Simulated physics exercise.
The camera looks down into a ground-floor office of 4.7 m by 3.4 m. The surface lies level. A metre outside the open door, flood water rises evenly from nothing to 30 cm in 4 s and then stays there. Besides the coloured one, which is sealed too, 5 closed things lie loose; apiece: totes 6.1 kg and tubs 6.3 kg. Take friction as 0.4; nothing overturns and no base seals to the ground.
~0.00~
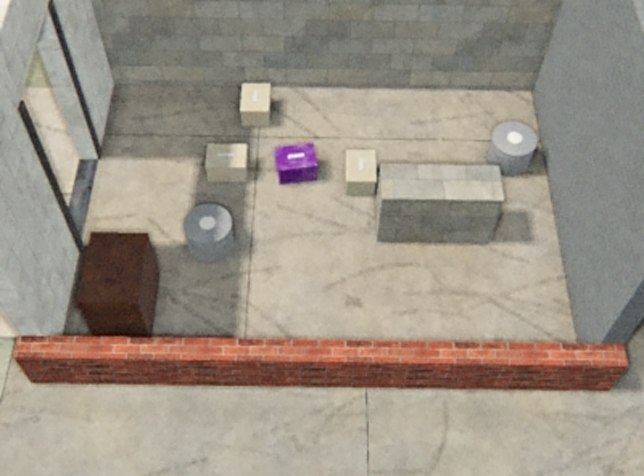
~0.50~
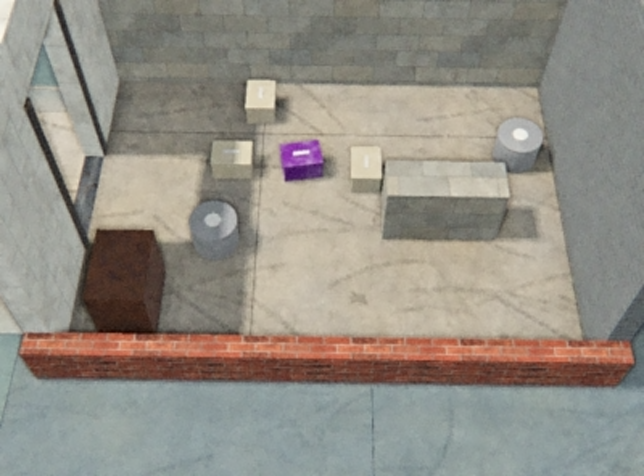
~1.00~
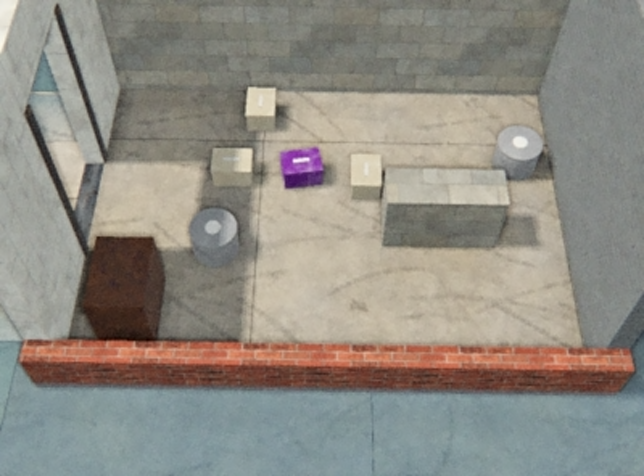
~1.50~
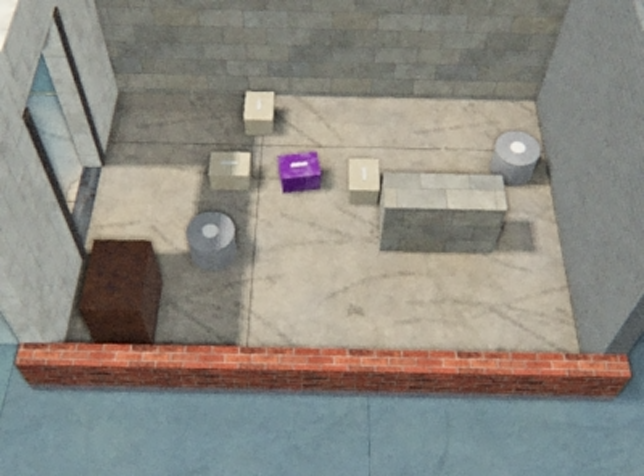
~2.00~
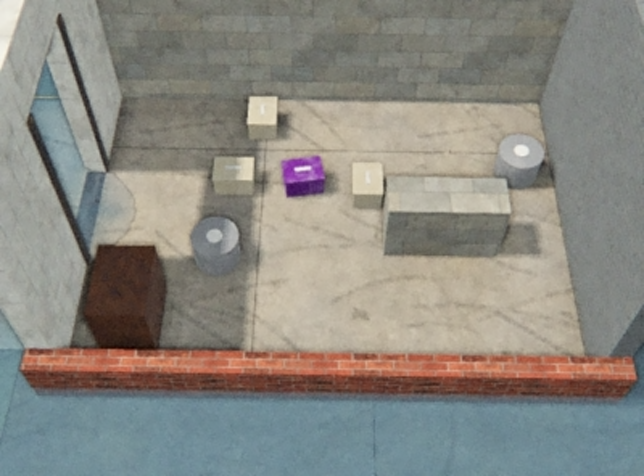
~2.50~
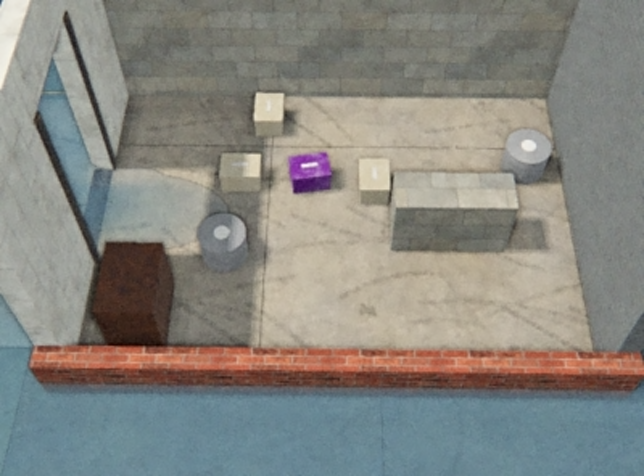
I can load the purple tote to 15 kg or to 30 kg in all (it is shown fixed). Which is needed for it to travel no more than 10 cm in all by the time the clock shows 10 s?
For it, only the larger load is enough.
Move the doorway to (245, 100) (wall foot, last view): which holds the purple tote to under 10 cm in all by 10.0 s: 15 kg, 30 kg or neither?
Then only the higher weight holds it.
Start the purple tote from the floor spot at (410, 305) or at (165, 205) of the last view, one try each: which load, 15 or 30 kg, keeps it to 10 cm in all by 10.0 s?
In turn: Only the larger holds; neither is enough.
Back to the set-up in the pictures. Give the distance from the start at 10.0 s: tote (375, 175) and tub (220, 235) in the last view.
In that order: 100 cm, 200 cm.
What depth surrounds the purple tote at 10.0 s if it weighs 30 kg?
About 16 cm.
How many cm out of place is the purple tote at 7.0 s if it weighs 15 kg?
Roughly 50 cm.
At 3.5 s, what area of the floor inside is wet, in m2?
Some 4.0 m2.
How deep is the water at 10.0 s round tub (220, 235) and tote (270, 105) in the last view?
Roughly 16 and 15 cm.
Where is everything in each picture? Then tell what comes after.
In the first picture, the purple tote at (296, 156) rests on the ground; water covers 0.0 m2; 0 of 6 have shifted.
In the second picture, the purple tote at (301, 153), on the bottom; water covers 0.0 m2; 0 of 6 have shifted.
In the third picture, the purple tote at (301, 161) rests on the ground; water covers 0.0 m2; 0 of 6 have shifted.
In the fourth picture, the purple tote at (299, 165), on the bottom; water covers 0.0 m2; 0 of 6 have shifted.
In the fifth picture, the purple tote at (303, 169), on the bottom; 0.2 m2 under water; 0 of 6 have shifted.
In the sixth picture, the purple tote at (310, 166), on the bottom; 1.0 m2 under water; 0 of 6 have shifted.
After 3.5 s the purple tote would be 0 cm from its start with 15 kg and 0 cm from its start with 30 kg; 2 cm of water round it then.
After 4.5 s the purple tote would be 7 cm from its start with 15 kg and 0 cm from its start with 30 kg; 6 cm of water round it then.
After 7.0 s the purple tote would be 51 cm from its start with 15 kg and 0 cm from its start with 30 kg; 7 cm of water round it then.
After 10.0 s the purple tote would be 53 cm from its start with 15 kg and 0 cm from its start with 30 kg; 16 cm of water round it then.
